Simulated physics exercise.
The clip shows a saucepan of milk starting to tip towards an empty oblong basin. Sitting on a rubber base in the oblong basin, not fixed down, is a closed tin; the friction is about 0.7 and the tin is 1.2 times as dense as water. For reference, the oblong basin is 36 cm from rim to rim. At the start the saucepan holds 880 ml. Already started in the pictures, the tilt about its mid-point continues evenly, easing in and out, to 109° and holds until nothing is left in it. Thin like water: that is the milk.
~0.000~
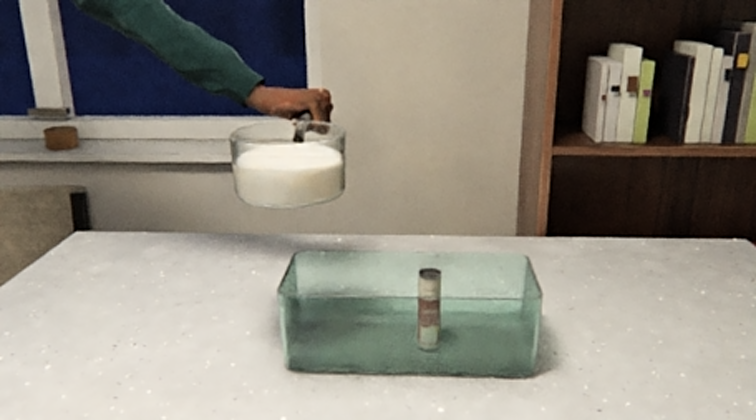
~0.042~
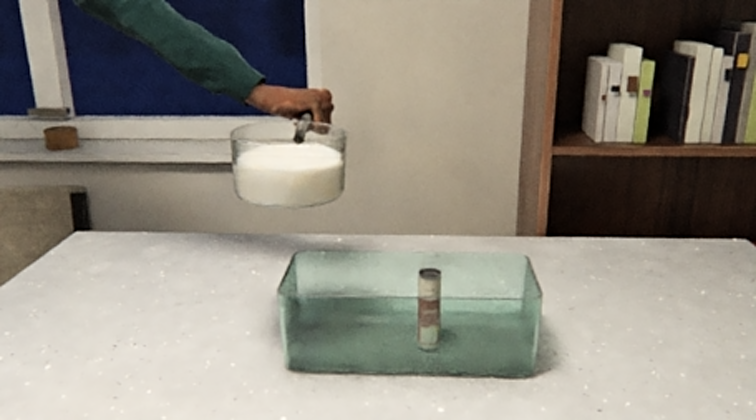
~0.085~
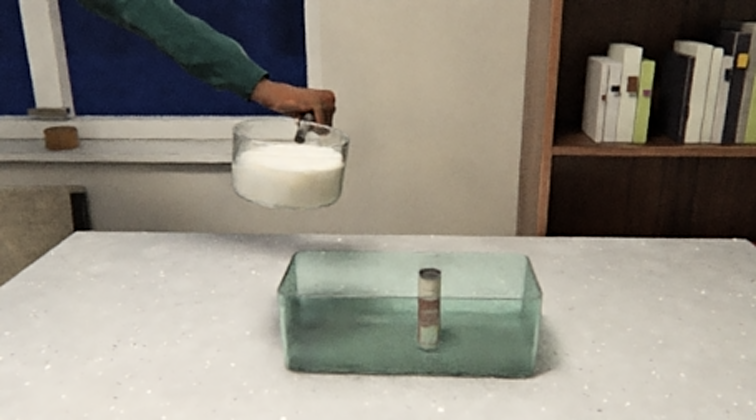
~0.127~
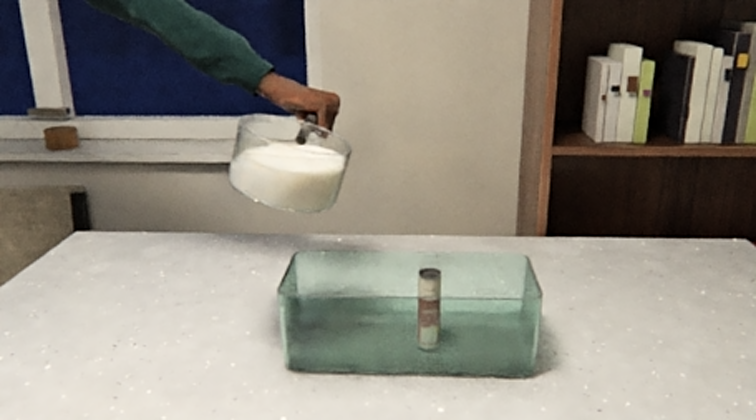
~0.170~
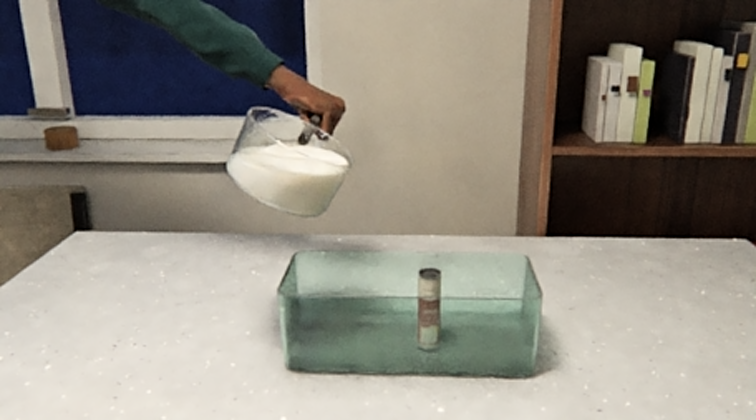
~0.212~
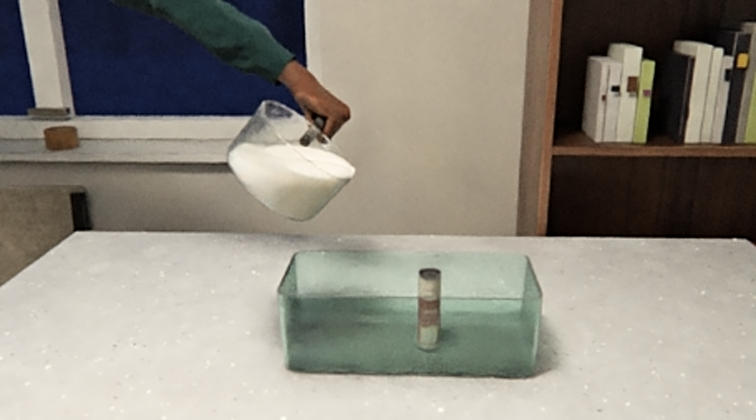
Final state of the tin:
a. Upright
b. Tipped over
Upright (a).
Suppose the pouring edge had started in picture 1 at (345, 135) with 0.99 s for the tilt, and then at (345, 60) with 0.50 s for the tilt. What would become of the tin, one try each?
Run one: It does not tip. Run two: It does not tip.
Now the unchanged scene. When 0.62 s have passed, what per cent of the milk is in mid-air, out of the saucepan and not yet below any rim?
About 8 % of the total.
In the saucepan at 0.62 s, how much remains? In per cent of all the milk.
Around 5 in a hundred is still there.
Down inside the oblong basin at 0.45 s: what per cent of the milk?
Close to 24 in a hundred.
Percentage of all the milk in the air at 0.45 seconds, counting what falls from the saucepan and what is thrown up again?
Roughly 52 percent.
Then, 0.45 s in, the tilt is 106° and 25 per cent is still to pour; the tin stands where it began.
Then, 0.62 s in, the tilt is 109° and 5 per cent is still to pour; the tin stands where it began.
Then, 0.80 s in, the tilt is 109° and 0 per cent is still to pour; the tin stands where it began.
Then, 1.00 s in, the tilt is 109° and 0 per cent is still to pour; the tin stands where it began.
Finally, the tin stands where it began.
